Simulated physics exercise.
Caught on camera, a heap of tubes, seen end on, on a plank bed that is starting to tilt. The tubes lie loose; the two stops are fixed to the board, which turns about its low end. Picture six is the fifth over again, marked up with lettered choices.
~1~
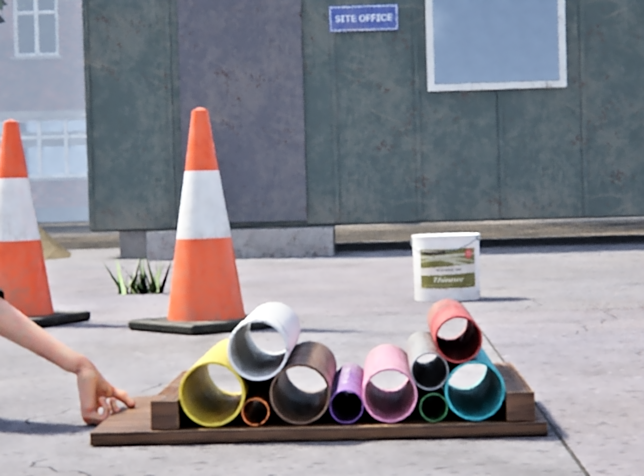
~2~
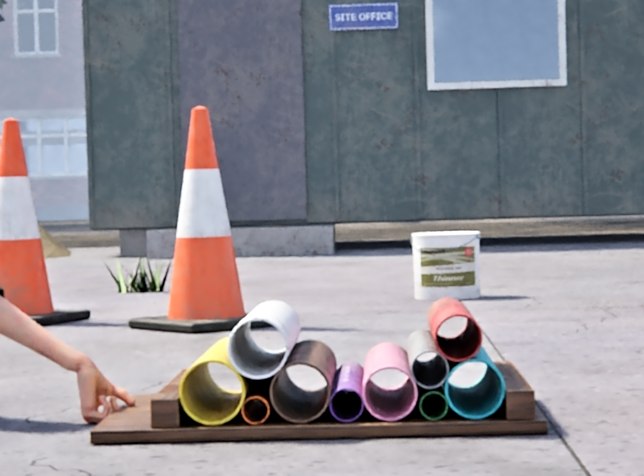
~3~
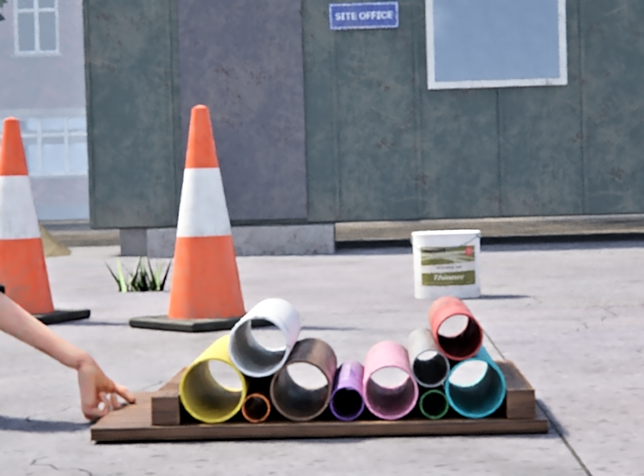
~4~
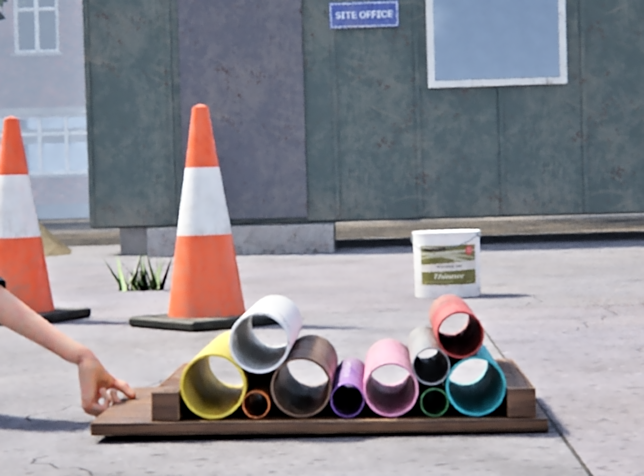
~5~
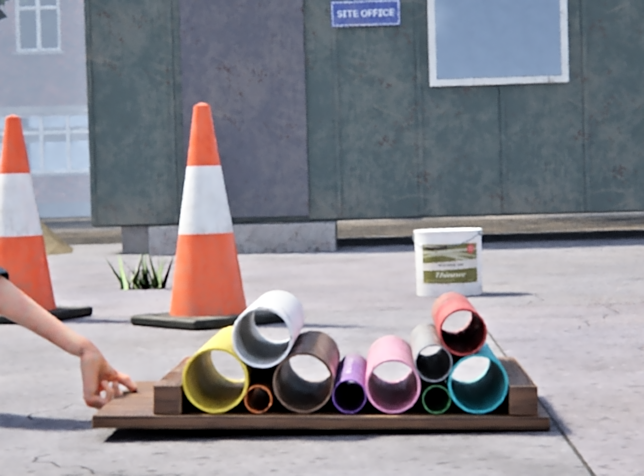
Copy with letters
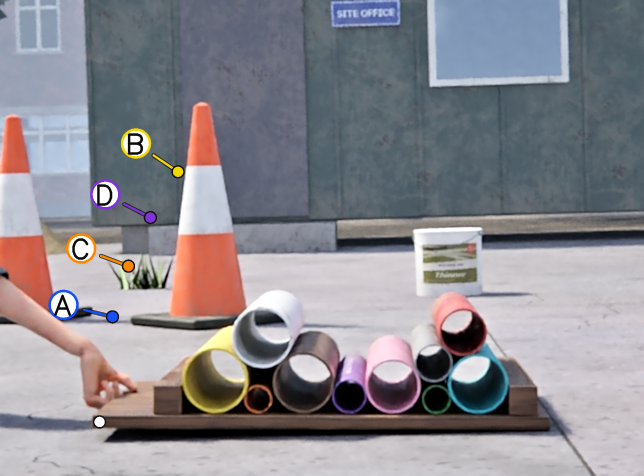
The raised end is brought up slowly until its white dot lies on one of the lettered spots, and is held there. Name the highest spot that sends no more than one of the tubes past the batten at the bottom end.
Raise it to B.
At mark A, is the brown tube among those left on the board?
The brown tube: Yes.
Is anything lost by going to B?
At B: Yes.
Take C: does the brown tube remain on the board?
Yes.
On the marked copy, A at (113, 317); B at (178, 172); C at (128, 266); D at (151, 218); the white dot at (100, 422).
Taking B. A third of the way, board at 20°.
Two thirds of the way, board at 36°.
When it is over, board at 36°, one over the low batten (red).
As for the rest, A none over the low batten; C one over the low batten (red); D one over the low batten (red).
